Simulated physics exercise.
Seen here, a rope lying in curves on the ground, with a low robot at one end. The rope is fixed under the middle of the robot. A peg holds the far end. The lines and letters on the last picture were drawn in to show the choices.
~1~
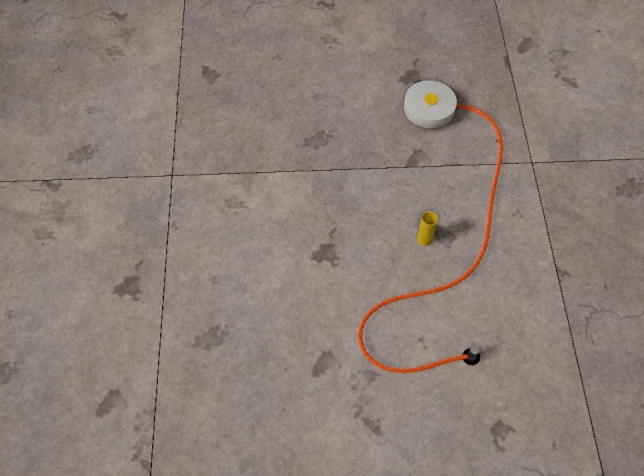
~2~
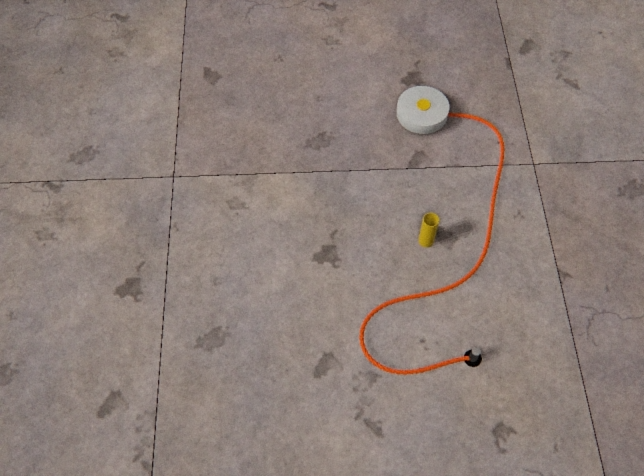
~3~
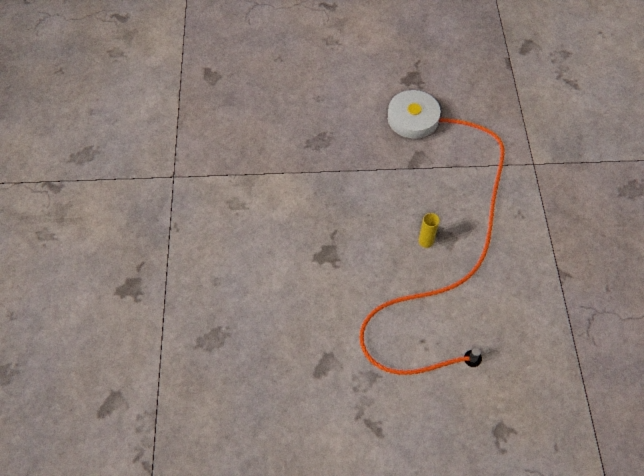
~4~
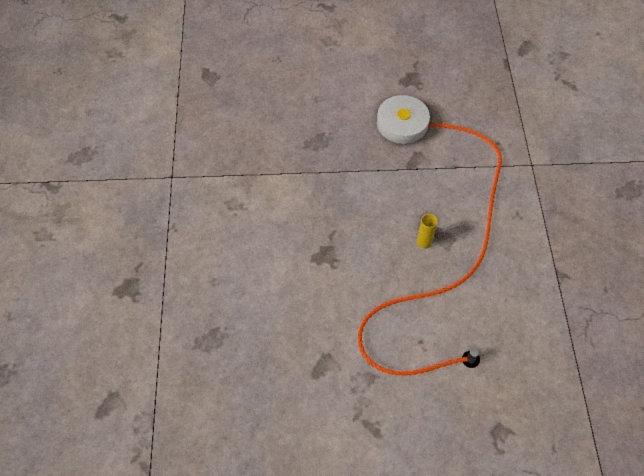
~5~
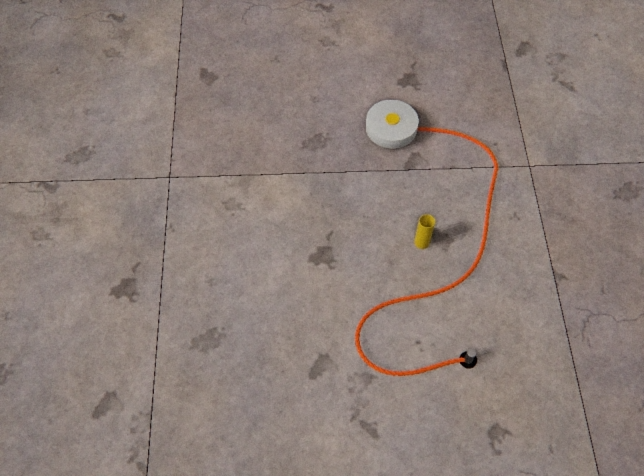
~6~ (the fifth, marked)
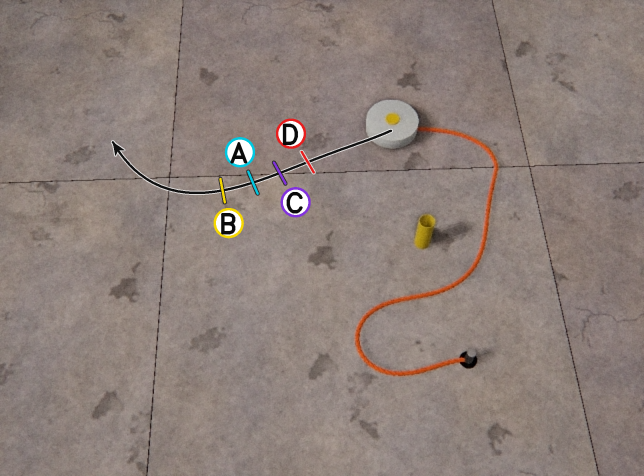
The clip opens on a stained, tiled floor where an orange rope curves from a black peg, past a short yellow post, to a round pale robot with a yellow centre. The robot slides a short way left and slightly nearer, drawing the rope's upper end along while the lower curves barely change.
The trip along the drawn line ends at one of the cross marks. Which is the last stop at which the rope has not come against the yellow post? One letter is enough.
B is the last safe stop.
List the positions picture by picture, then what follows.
In the first frame, yellow post (427, 229); robot (430, 105); peg (473, 354).
In the second frame, robot (422, 111); peg (474, 355).
In the third frame, robot (414, 115); peg (474, 355).
In the fourth frame, robot (403, 120); peg (473, 356).
In the fifth frame, robot (392, 125); peg (470, 357); yellow post (424, 232).
On the marked copy, A at (253, 183); B at (223, 191); C at (280, 173); D at (308, 162); the route from (391, 131) via (240, 186) to (113, 142).
Taking B. A third of the way, robot (335, 146), middle of the rope (469, 274).
Two thirds of the way, robot (275, 169), middle of the rope (469, 274).
When it is over, robot (221, 185), middle of the rope (456, 266); nothing has been touched.
As for the rest, A is safe but short; C is safe but short; D is safe but short.
